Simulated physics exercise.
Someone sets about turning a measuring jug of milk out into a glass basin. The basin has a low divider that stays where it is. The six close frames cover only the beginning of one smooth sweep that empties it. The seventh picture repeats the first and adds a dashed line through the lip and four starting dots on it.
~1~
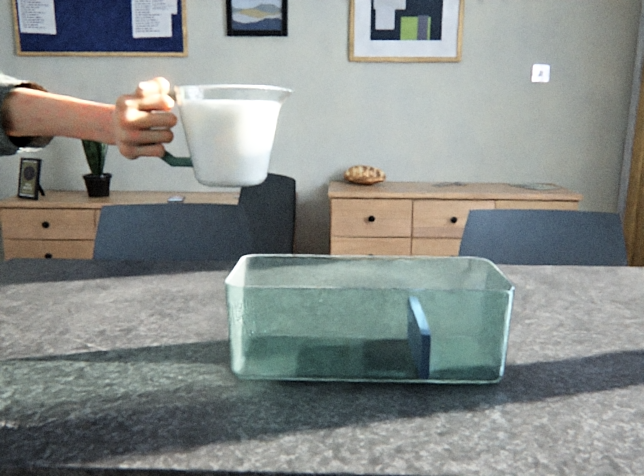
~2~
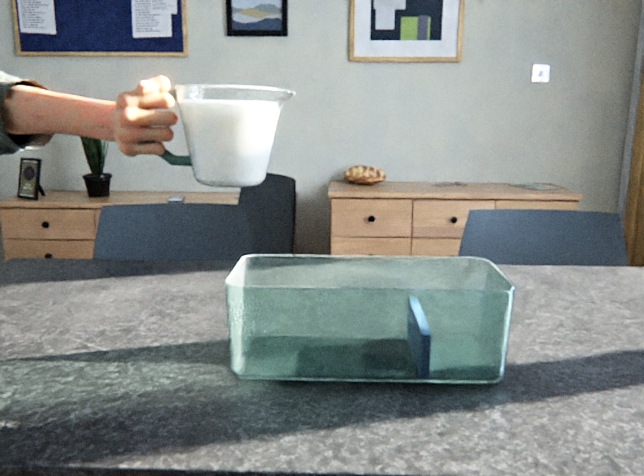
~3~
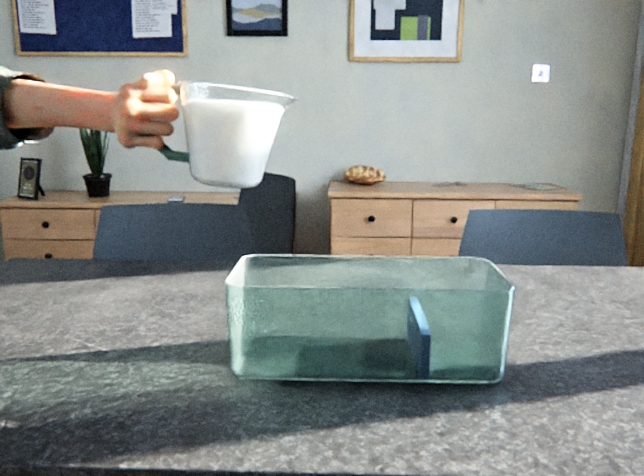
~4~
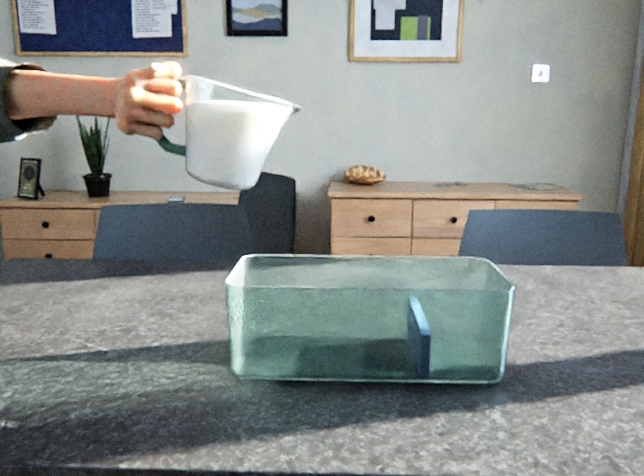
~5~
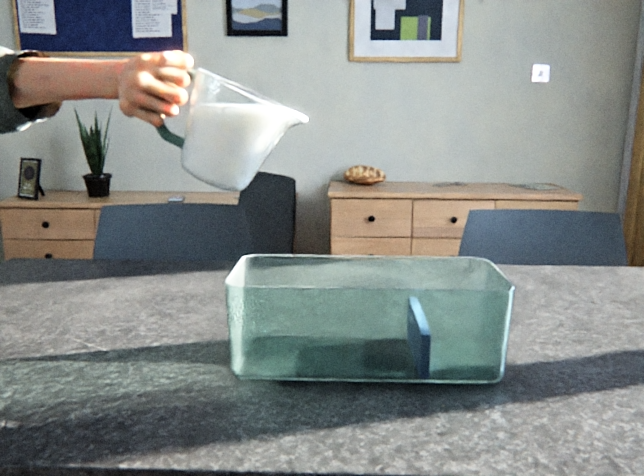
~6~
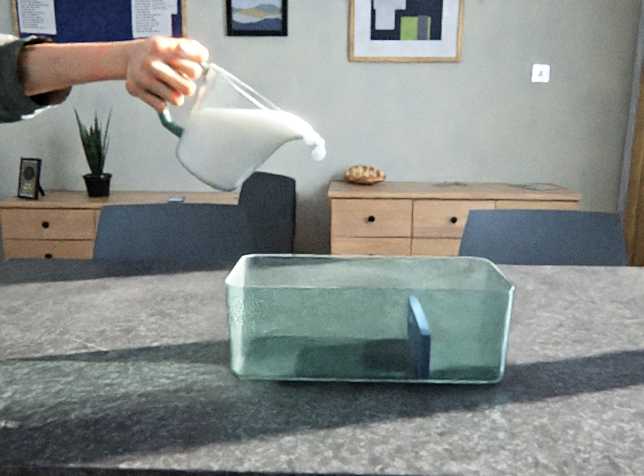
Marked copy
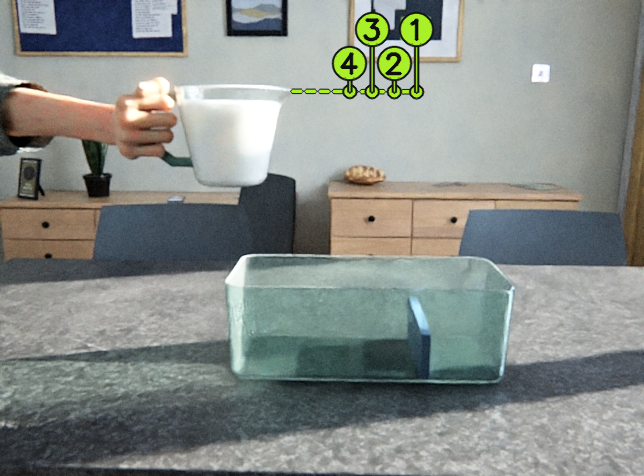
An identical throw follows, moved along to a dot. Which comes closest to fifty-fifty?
Spot 3 does it best.
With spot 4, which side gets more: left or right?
The left one.
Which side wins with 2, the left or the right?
The right side.
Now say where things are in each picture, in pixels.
Upright, lip at (292, 91); basin from (231, 375) to (503, 380); top of the wall at (419, 314); nothing has left yet.
Upright, lip at (293, 93); nothing has left yet.
Tipped about 6°, lip at (297, 98); nothing has left yet.
Tipped about 14°, lip at (301, 108); nothing has left yet.
Tipped about 24°, lip at (305, 121); milk is over the lip, down to (305, 121).
Tipped about 36°, lip at (306, 137); milk is over the lip, down to (318, 158).
On the marked copy, 1 at (416, 91); 2 at (394, 91); 3 at (372, 91); 4 at (349, 91).
For spot 1, about 24 % ends left of the wall and 72 % right of it; 4 % is lost outside.
For spot 2, about 24 % ends left of the wall and 74 % right of it; 3 % is lost outside.
For spot 3, about 51 % ends left of the wall and 48 % right of it.
For spot 4, about 82 % ends left of the wall and 15 % right of it; 4 % is lost outside.
